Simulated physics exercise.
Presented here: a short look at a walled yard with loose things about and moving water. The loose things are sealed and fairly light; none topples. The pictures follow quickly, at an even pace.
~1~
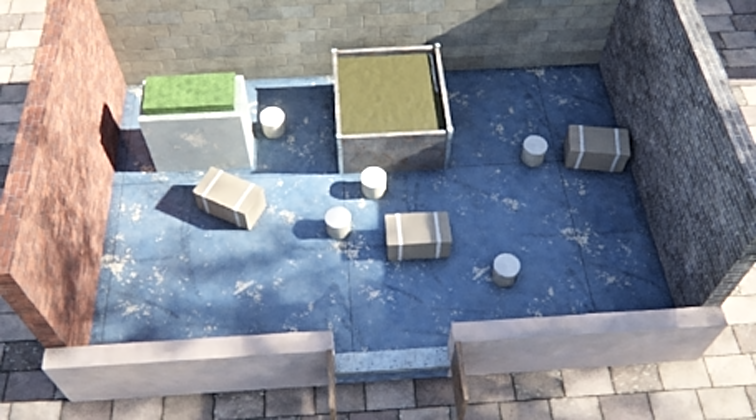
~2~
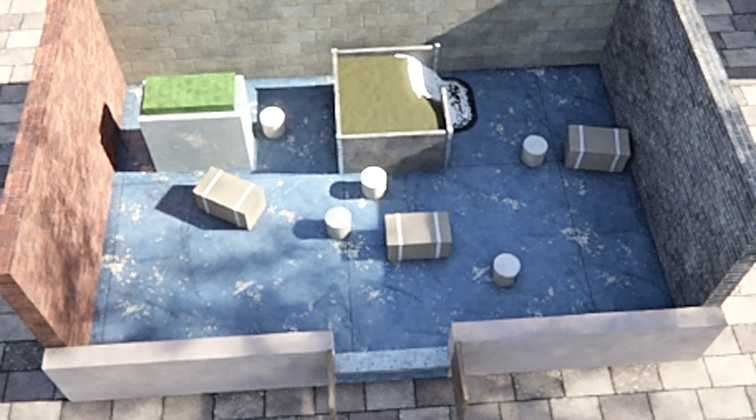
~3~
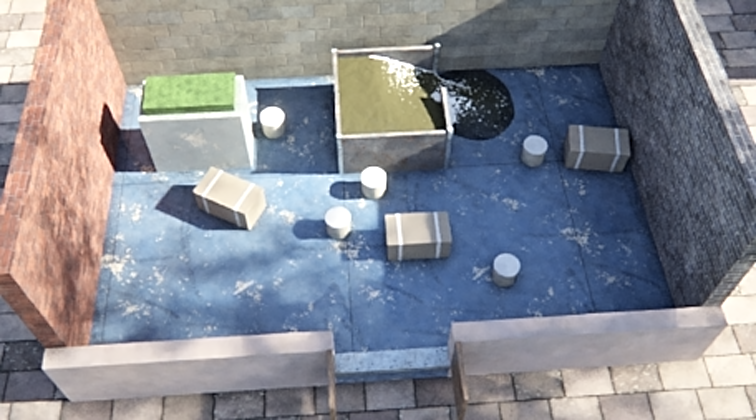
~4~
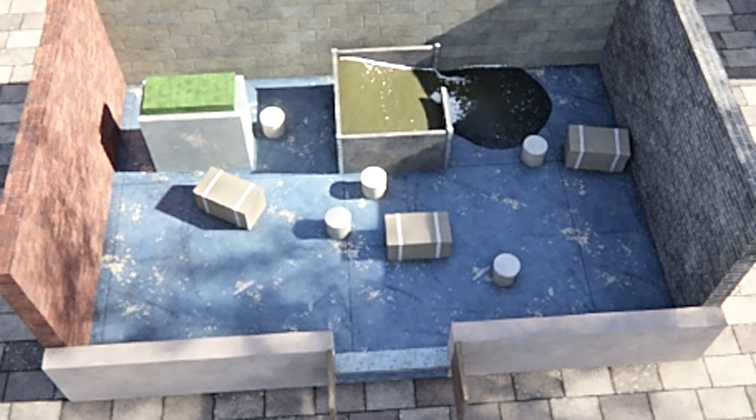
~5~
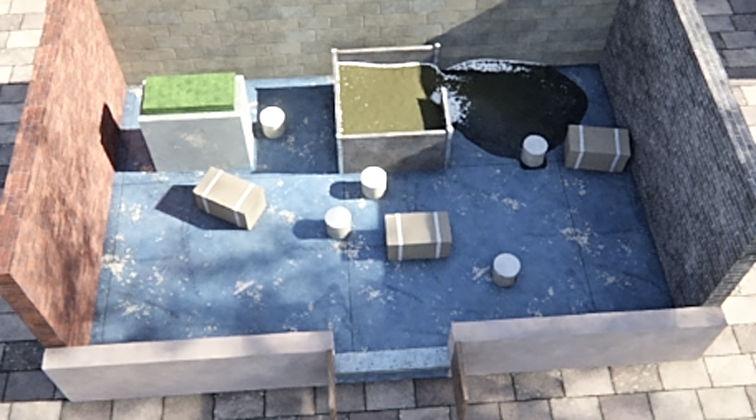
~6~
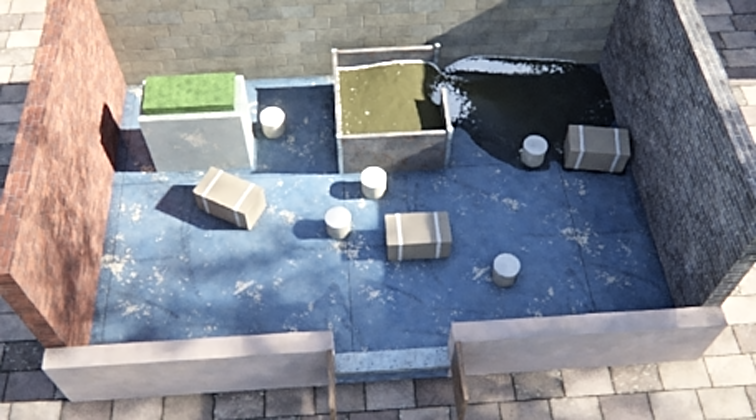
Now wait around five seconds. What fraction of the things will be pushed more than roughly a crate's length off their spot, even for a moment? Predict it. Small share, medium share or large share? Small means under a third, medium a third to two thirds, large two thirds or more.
A medium share.
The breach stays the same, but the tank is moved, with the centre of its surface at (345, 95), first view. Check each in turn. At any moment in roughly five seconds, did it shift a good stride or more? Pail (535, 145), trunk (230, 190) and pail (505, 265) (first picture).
In order: Went well off, remained close by, went well off.
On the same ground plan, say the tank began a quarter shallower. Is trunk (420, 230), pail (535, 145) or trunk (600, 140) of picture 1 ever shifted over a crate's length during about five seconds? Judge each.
Answers, in the order asked: Stayed within the threshold, went past the threshold, went past the threshold.
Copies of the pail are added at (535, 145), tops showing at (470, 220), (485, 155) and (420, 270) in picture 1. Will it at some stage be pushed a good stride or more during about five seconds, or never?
In sequence: Doesn't go far, doesn't go far, pushed clear.
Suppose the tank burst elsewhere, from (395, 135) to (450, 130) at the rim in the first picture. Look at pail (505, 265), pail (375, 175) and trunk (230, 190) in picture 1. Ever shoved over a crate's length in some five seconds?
Well, in order they come out as beyond that mark, under that mark and under that mark.
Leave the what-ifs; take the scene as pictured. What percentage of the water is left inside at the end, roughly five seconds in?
100 %.
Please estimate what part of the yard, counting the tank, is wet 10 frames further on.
About 30 in a hundred.
A moment on, 0 of 8 are well off their spots; 0 afloat.
Next, 2 of 8 are well off their spots; 0 afloat.
Later, 2 of 8 are well off their spots; 1 afloat.
In the end, 3 of 8 are well off their spots, and 3 have been at some point; 2 afloat.
